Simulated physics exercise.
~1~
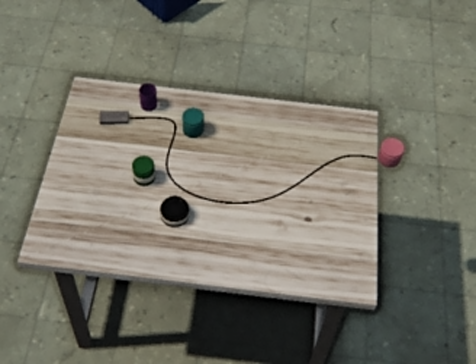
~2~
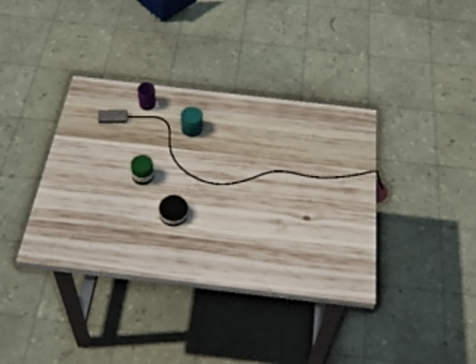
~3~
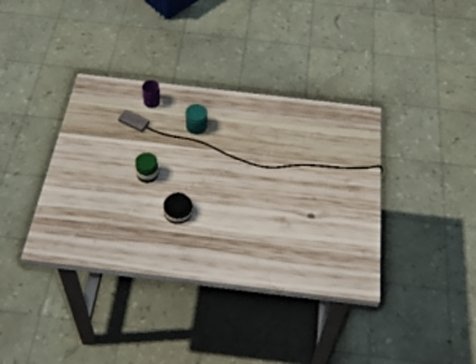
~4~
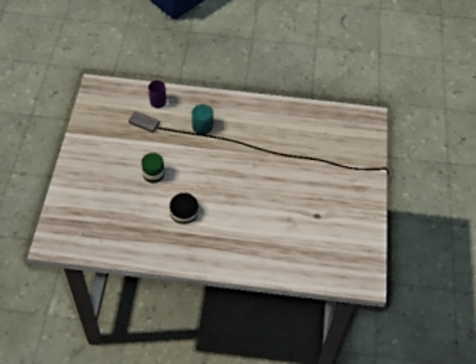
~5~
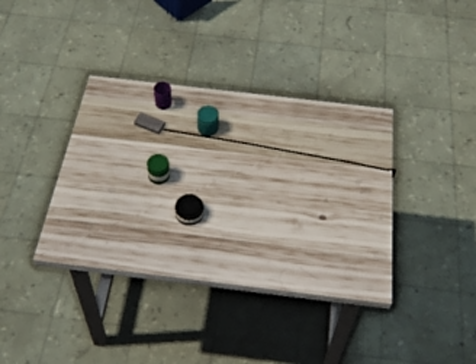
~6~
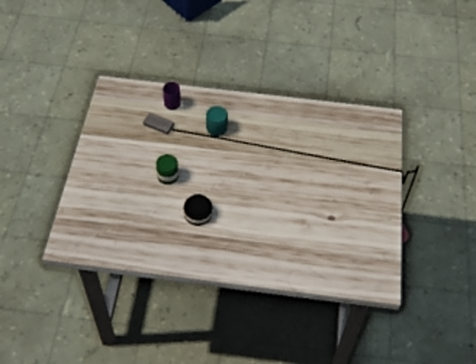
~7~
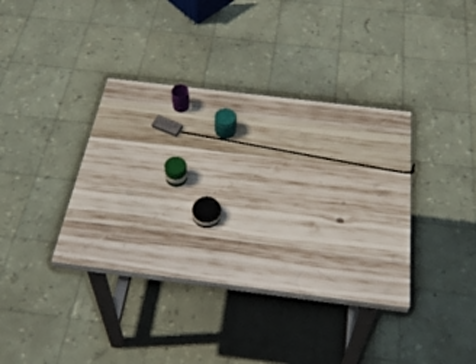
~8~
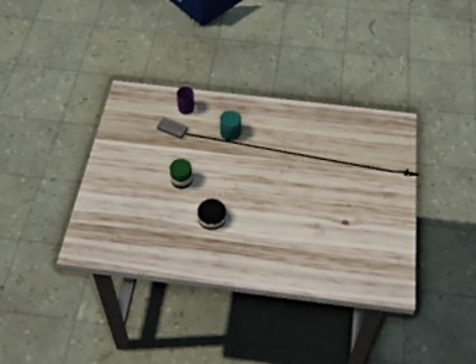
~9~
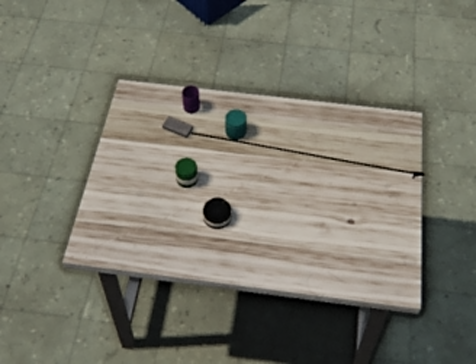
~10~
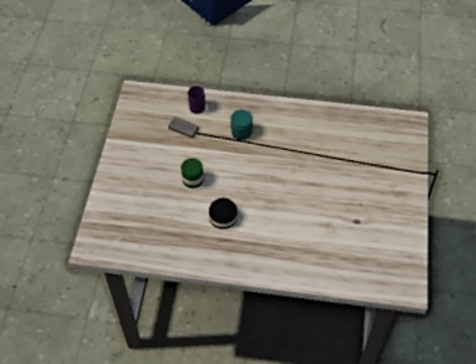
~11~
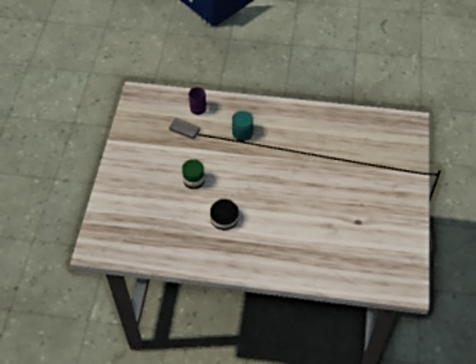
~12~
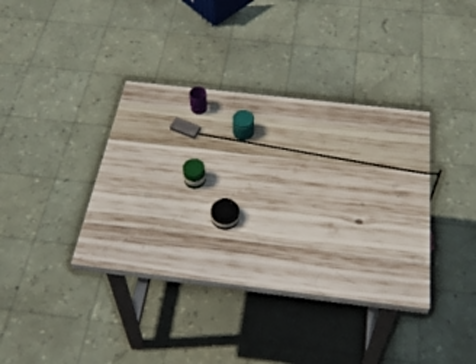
On a wooden side table, a pink speaker wired to a grey phone drops past the right edge, pulling the cable taut and dragging the phone a little to the right. The phone stops near the teal tub, the cable stretched over the edge, while the cup, tub, jar and tin stay put.
